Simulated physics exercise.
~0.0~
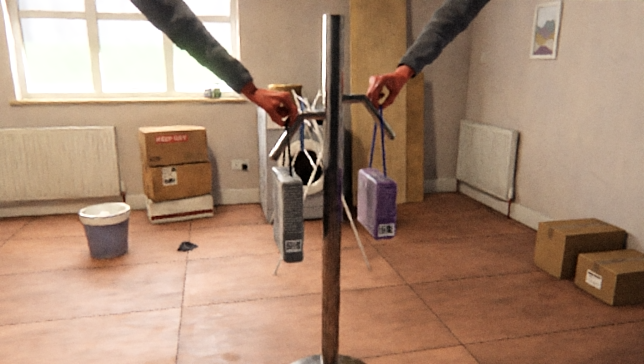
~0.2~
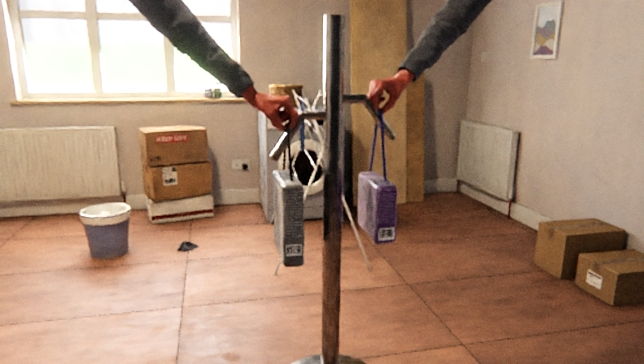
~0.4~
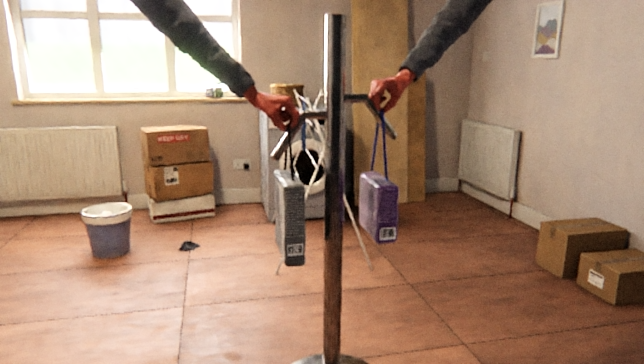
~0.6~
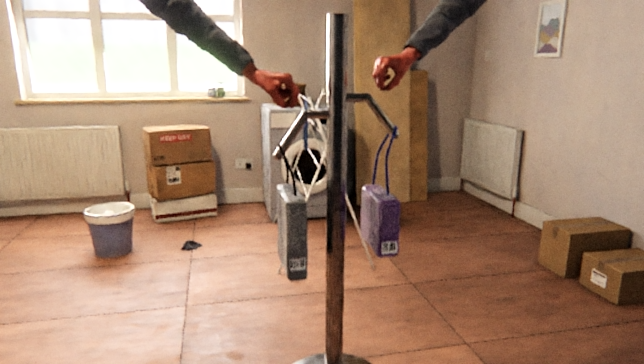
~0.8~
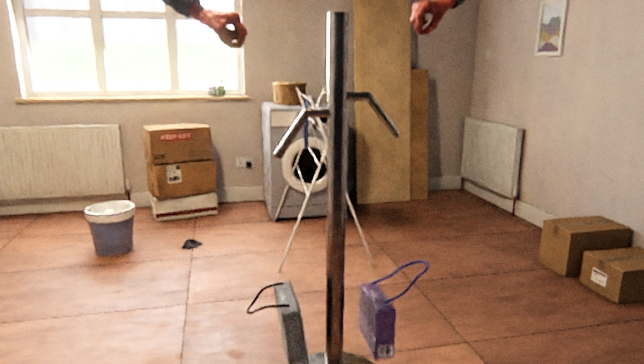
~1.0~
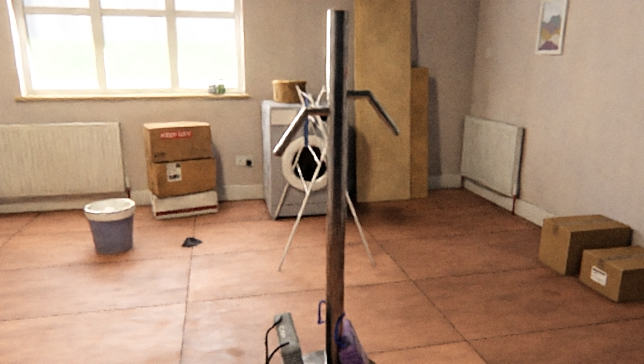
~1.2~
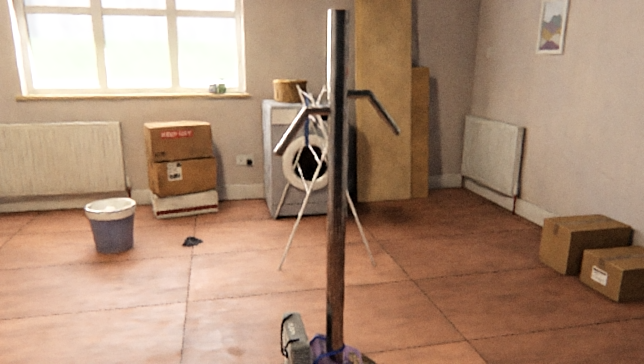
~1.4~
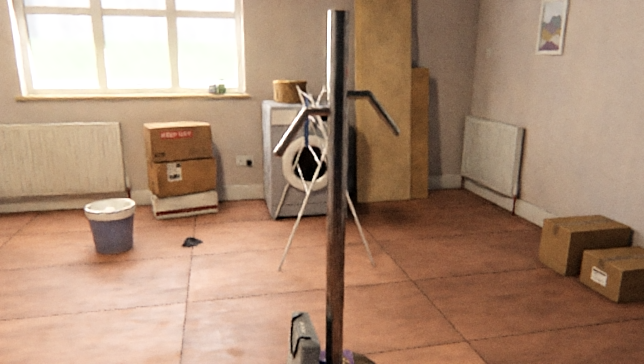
Grey and purple bags slide off a post's pegs to the floor once hands release them.
